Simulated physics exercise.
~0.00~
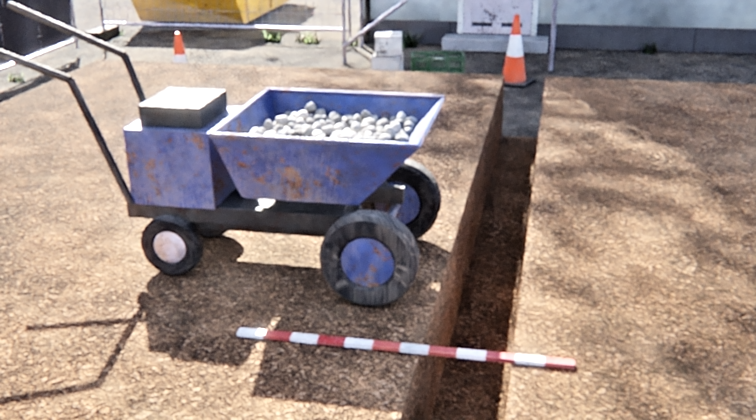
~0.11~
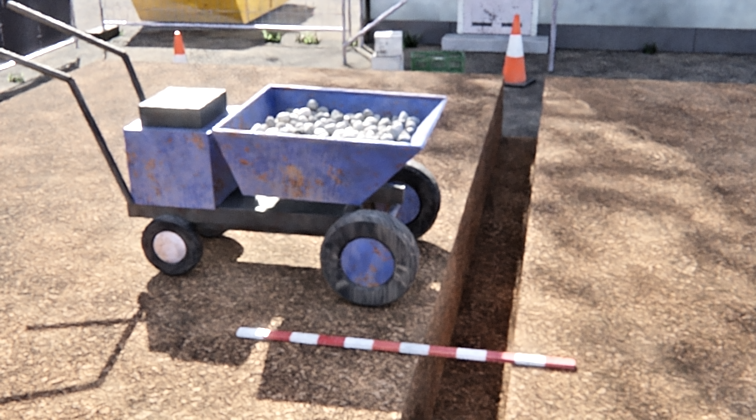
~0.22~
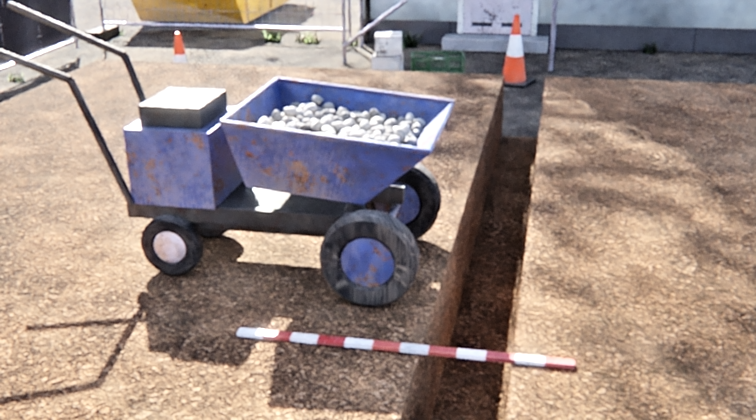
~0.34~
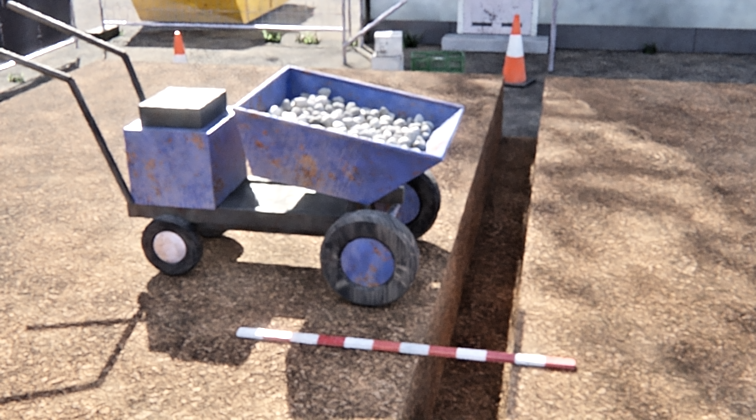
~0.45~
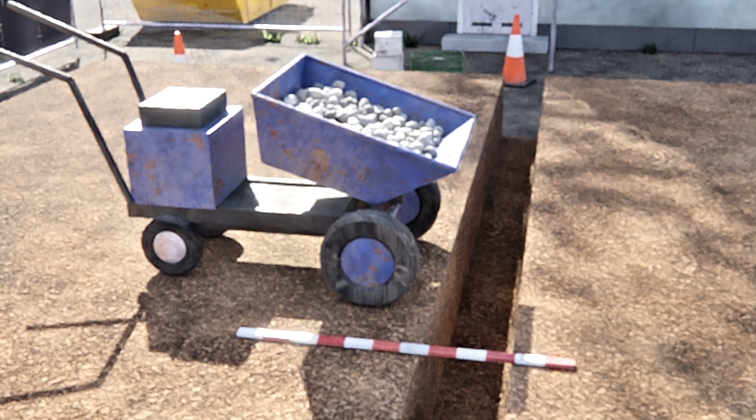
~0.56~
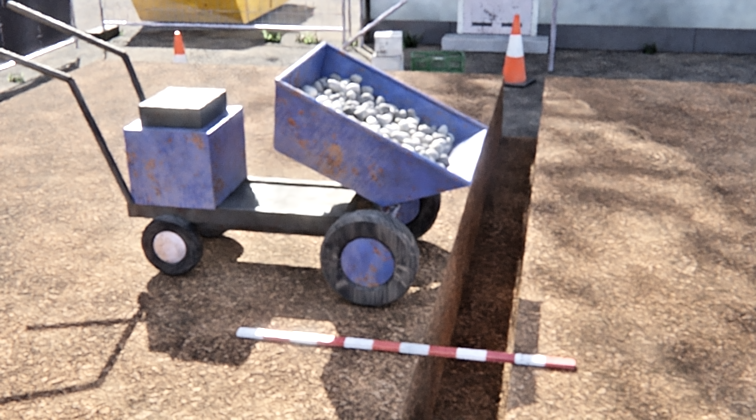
We see a blue, rust-marked motor barrow loaded with round stones beside a straight trench and a red and white pole; its skip tilts gently at first, then more steeply, the front lip lowering rightward as the back rises.
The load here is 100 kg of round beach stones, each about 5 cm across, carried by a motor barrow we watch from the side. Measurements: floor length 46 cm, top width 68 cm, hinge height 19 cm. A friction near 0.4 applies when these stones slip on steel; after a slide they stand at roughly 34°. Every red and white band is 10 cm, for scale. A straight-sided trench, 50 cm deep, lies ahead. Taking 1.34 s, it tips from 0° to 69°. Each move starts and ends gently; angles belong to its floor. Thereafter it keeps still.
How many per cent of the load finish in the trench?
About 21 per cent.
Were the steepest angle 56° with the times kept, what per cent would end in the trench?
In that case around 35 percent.
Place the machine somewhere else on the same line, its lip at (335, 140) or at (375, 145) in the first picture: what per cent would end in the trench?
100 % and 60 %.
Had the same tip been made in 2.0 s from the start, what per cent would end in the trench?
Probably about 25 in a hundred.
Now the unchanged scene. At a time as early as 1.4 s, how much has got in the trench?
By that point it's something like 0 in a hundred.
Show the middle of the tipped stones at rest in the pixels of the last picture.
Their centre sits close to (577, 279).
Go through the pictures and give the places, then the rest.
In the first frame, lip at (419, 146), floor tilted 0°, highest stones at (334, 123).
In the second frame, lip at (422, 148), floor tilted 1°, highest stones at (324, 121); the stones move at 0.2 m/s on average.
In the third frame, lip at (430, 152), floor tilted 5°, highest stones at (308, 114); the stones move at 0.3 m/s on average.
In the fourth frame, lip at (442, 159), floor tilted 11°, highest stones at (309, 105); the stones move at 0.4 m/s on average.
In the fifth frame, lip at (456, 170), floor tilted 18°, highest stones at (319, 94); the stones move at 0.5 m/s on average.
In the sixth frame, lip at (470, 184), floor tilted 26°, highest stones at (328, 86); the stones move at 0.6 m/s on average.
After 1.0 s the floor is at 59°; 100 % in the skip; the foremost stones are at (509, 221).
After 1.4 s the floor is at 69°; 43 % in the skip, 2 % in the trench, 56 % past the trench; the foremost stones are at (639, 278).
After 1.8 s the floor is at 69°; 10 % in the skip, 8 % in the trench, 82 % past the trench; the foremost stones are at (750, 285).
After 3.7 s the floor is at 69°; 0 % in the skip, 21 % in the trench, 79 % past the trench; the foremost stones are past the picture's edge.
